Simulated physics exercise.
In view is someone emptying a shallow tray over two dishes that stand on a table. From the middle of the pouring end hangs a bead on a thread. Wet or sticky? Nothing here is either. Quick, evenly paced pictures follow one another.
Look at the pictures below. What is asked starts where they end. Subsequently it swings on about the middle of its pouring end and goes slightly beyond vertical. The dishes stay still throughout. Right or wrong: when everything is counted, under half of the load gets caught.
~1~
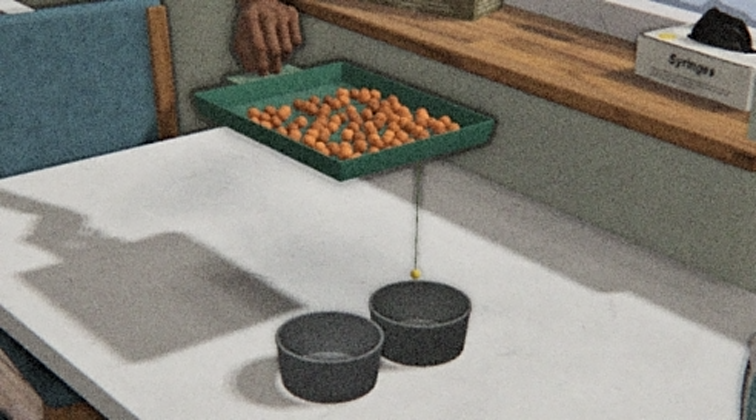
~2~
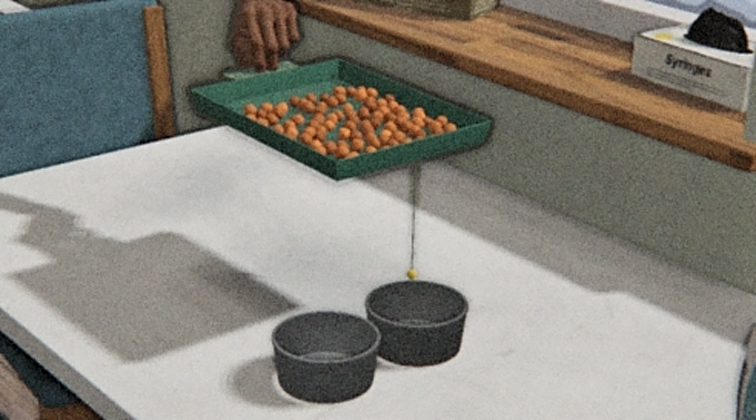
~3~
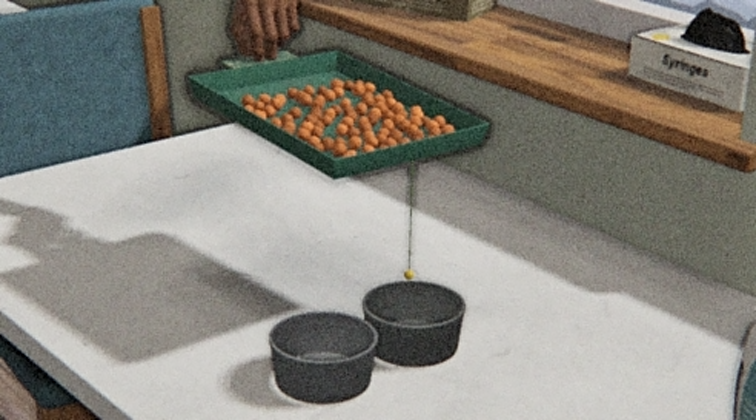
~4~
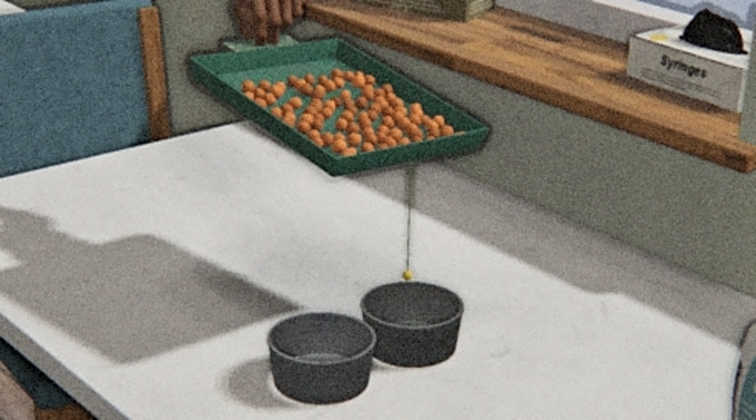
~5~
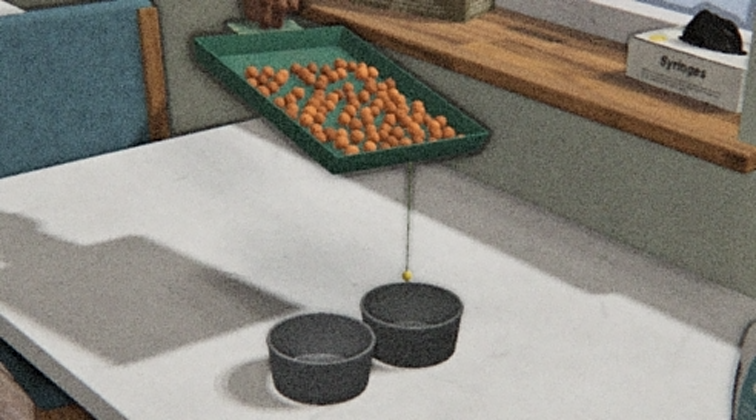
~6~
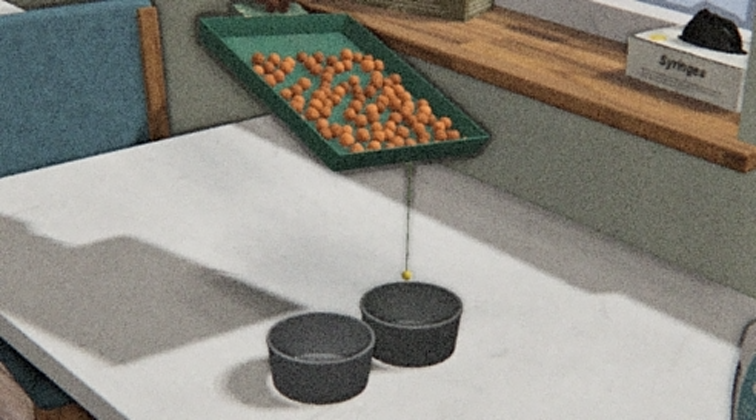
Right.
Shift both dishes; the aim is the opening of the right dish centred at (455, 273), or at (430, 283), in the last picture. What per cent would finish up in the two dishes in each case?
First some 50, then 20 per cent.
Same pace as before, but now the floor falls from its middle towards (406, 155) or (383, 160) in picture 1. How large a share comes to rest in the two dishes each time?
Lab note: Try one about 20 %, try two 50 %.
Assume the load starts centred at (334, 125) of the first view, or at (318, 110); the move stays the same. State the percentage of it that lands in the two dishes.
In order, roughly 0 % and 10 %.
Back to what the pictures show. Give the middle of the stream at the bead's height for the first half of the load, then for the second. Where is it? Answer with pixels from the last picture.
The first part at (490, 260); the rest at (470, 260).
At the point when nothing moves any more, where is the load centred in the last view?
The centre settles at about (502, 320).
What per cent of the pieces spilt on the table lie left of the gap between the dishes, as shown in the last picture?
Close to 0 in a hundred.
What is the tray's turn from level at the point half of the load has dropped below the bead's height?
I'd put it at about 115 degrees.
Soon after the last picture, tray tipped steeply; all on the tray.
A little later, tray tipped past a quarter turn; about two thirds on the tray; a small part outside both; about a quarter in the air.
Later still, tray tipped past a quarter turn; a small part in the right dish; nearly all outside both.
By the end, tray tipped past a quarter turn; none in the left dish; a small part in the right dish; nearly all outside both.
